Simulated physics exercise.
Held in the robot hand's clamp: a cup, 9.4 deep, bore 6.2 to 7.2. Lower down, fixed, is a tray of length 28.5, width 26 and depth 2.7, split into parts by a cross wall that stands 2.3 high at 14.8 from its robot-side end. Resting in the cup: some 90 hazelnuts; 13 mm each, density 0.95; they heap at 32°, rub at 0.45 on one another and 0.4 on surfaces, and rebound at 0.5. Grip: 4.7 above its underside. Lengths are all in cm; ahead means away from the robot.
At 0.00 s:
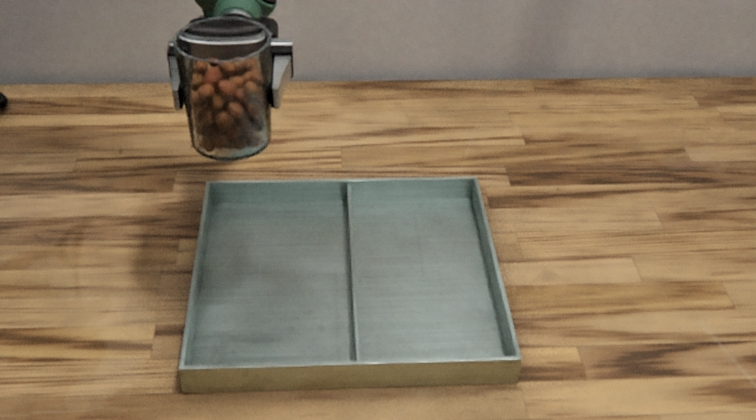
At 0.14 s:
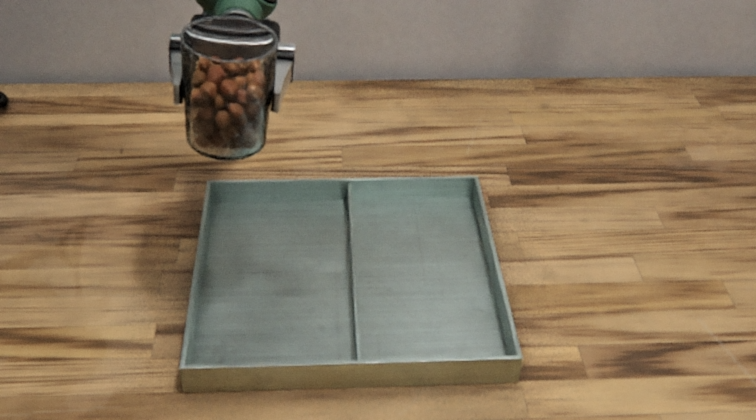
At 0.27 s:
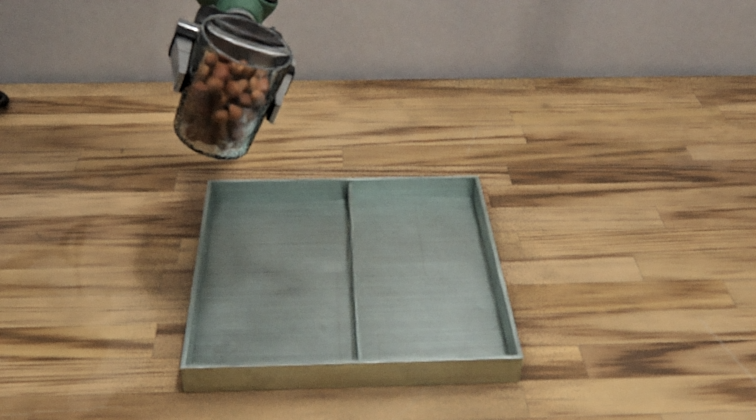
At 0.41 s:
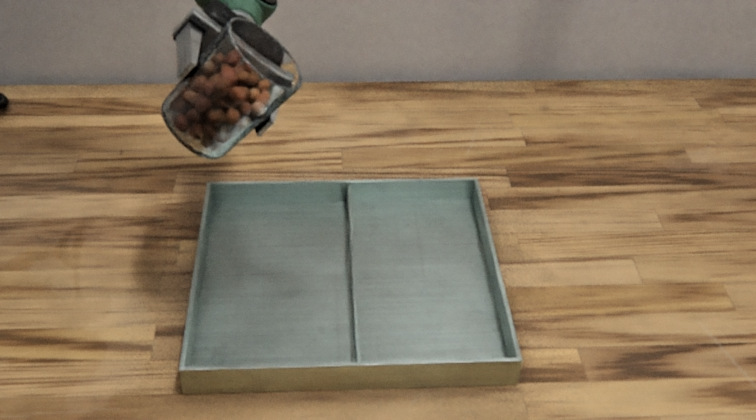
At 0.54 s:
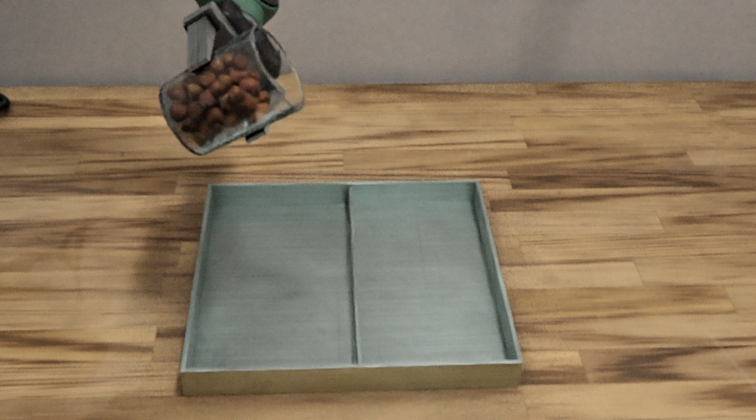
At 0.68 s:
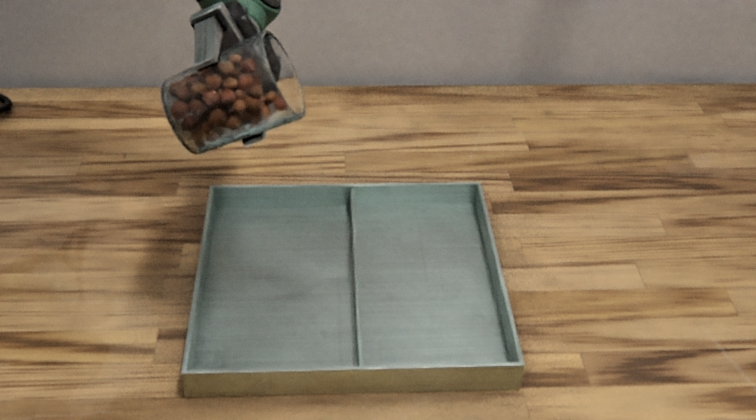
A clear cup of reddish-brown nuts, held at upper left by a grey clamp on a green robot hand, starts upright and tips steadily until its mouth leans well over to the right. The nuts shift inside as its base swings left, and all stay in the cup. Seen from above at an angle by a still camera, an empty grey-green divided tray sits below on a striped wooden table before a grey wall.
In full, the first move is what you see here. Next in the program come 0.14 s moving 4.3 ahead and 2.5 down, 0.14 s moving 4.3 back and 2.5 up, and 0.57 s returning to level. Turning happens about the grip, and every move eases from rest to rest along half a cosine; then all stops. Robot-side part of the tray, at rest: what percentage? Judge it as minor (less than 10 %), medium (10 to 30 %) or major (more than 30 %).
Minor, less than 10 %.
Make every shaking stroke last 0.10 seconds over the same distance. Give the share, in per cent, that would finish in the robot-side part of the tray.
It would come to around 5 %.
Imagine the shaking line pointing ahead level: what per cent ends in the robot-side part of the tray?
You'd expect near 10 percent of it there.
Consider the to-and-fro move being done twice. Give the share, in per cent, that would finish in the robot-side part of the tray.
It would come to about 5 %.
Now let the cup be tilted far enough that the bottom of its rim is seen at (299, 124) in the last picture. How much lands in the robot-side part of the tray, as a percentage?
15 %.
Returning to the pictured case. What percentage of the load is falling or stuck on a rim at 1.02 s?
About 4 per cent.
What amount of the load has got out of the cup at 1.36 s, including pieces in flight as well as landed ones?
5 %.
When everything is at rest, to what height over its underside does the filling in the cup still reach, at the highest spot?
The top sits some 8.0 cm up.
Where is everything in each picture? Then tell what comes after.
In the first frame, cup middle at (227, 92), level; upper third of the load around (227, 85), from x 195 to 260, top at y 65; 90 in the cup.
In the second frame, cup middle at (228, 92), tilted 6° forward; upper third of the load around (227, 84), from x 195 to 260, top at y 65.
In the third frame, cup middle at (229, 91), tilted 22° forward; upper third of the load around (221, 86), from x 185 to 265, top at y 60.
In the fourth frame, cup middle at (228, 93), tilted 43° forward; upper third of the load around (219, 83), from x 175 to 265, top at y 60.
In the fifth frame, cup middle at (229, 95), tilted 59° forward; upper third of the load around (219, 84), from x 175 to 260, top at y 60.
In the sixth frame, cup middle at (231, 97), tilted 65° forward; upper third of the load around (217, 84), from x 180 to 280, top at y 60; 90 in the cup.
After 1.02 s, tilted 63° forward, highest piece 23 above the table; 86 in the cup, 4 in flight or on a rim.
After 1.36 s, tilted 13° forward, highest piece 26 above the table; 86 in the cup, 2 in the robot-side part, 2 in the far-side part.
After 1.73 s, level, highest piece 25 above the table; 86 in the cup, 2 in the robot-side part, 2 in the far-side part.
After 2.78 s, level, highest piece 25 above the table; 86 in the cup, 2 in the robot-side part, 2 in the far-side part.
At rest, 86 in the cup, 2 in the robot-side part, 2 in the far-side part. That is 2 % in the robot-side part of the tray.
